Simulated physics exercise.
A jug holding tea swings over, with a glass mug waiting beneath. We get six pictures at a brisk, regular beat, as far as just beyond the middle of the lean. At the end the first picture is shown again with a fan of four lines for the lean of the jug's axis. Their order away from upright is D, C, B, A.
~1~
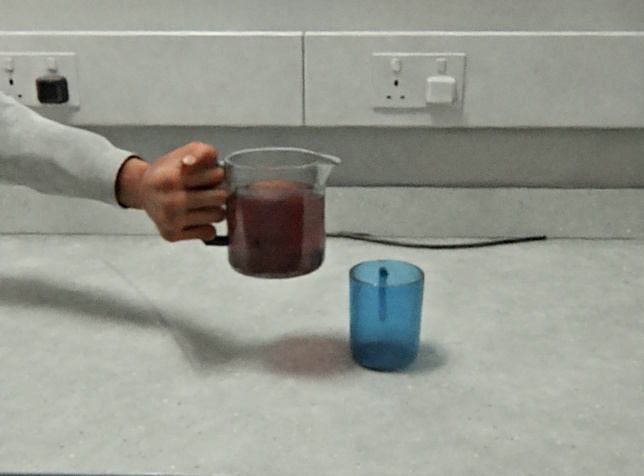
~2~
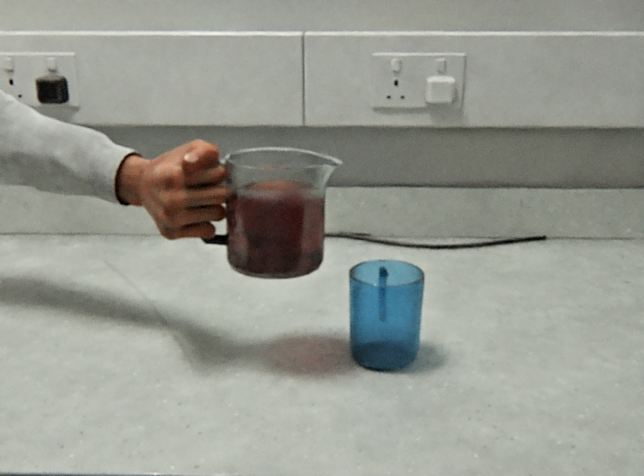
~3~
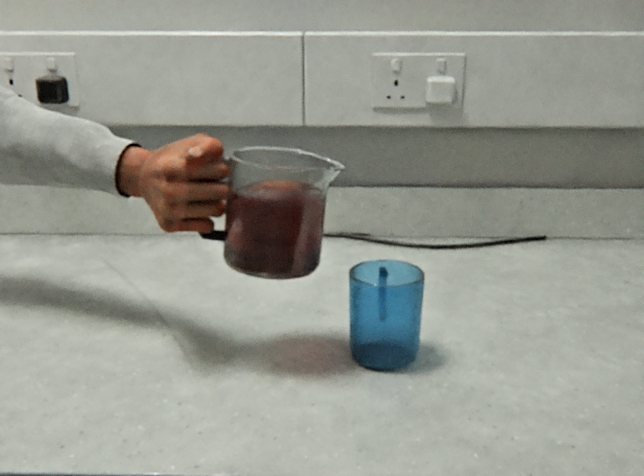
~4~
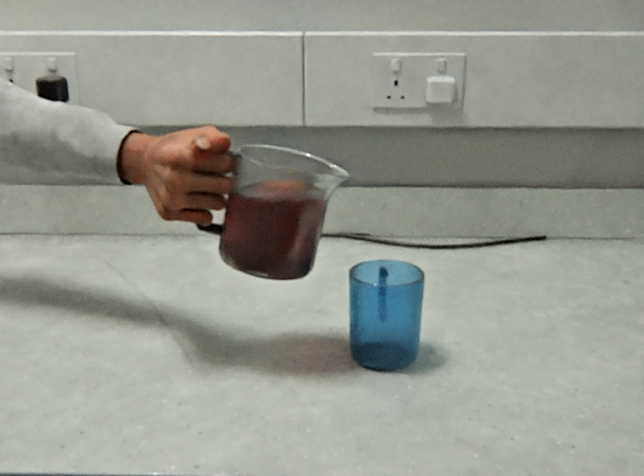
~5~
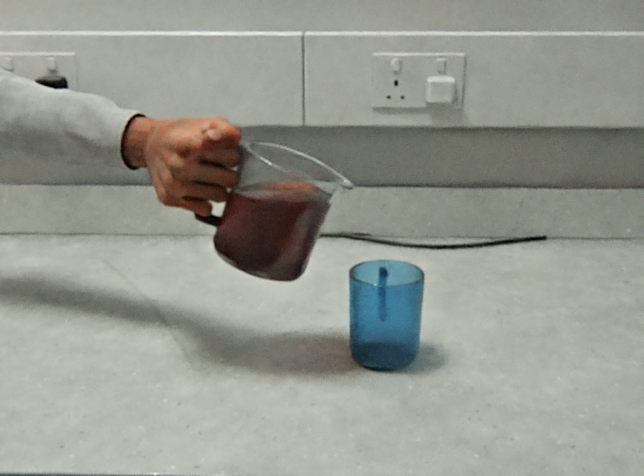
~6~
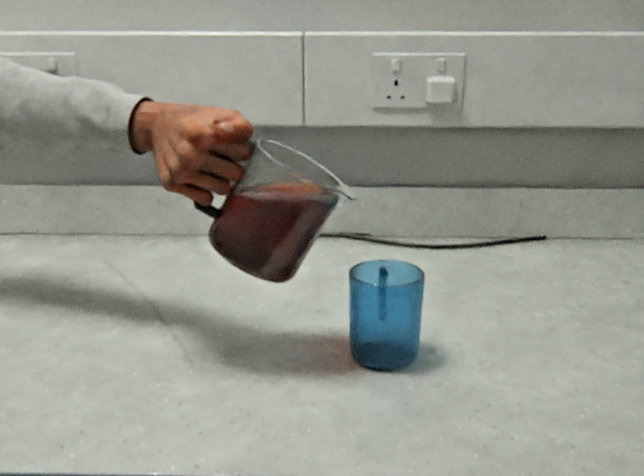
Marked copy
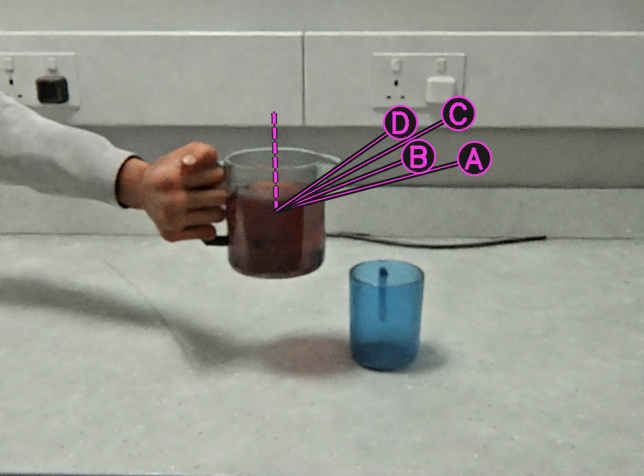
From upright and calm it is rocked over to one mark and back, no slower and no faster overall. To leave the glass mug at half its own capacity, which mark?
The best tilt is C.
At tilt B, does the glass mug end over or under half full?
Over.
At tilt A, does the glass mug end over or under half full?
Over half.
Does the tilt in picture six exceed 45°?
No.
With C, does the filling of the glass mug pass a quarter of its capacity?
Yes, it does.
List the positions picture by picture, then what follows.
The first frame shows upright, lip at (339, 161); rim of the glass mug round (387, 272); nothing has left yet.
The second frame shows upright, lip at (340, 163); nothing has left yet.
The third frame shows tipped about 6°, lip at (344, 168); nothing has left yet.
The fourth frame shows tipped about 12°, lip at (349, 176); nothing has left yet.
The fifth frame shows tipped about 21°, lip at (353, 186); nothing has left yet.
The sixth frame shows tipped about 29°, lip at (356, 198); nothing has left yet.
In magenta, A at (458, 163); B at (402, 161); C at (443, 121); D at (387, 133).
Choosing A, the glass mug ends with about 83 % of what it can hold.
Choosing B, the glass mug ends with about 67 % of what it can hold.
Choosing C, the glass mug ends with about 49 % of what it can hold.
Choosing D, the glass mug ends with about 32 % of what it can hold.
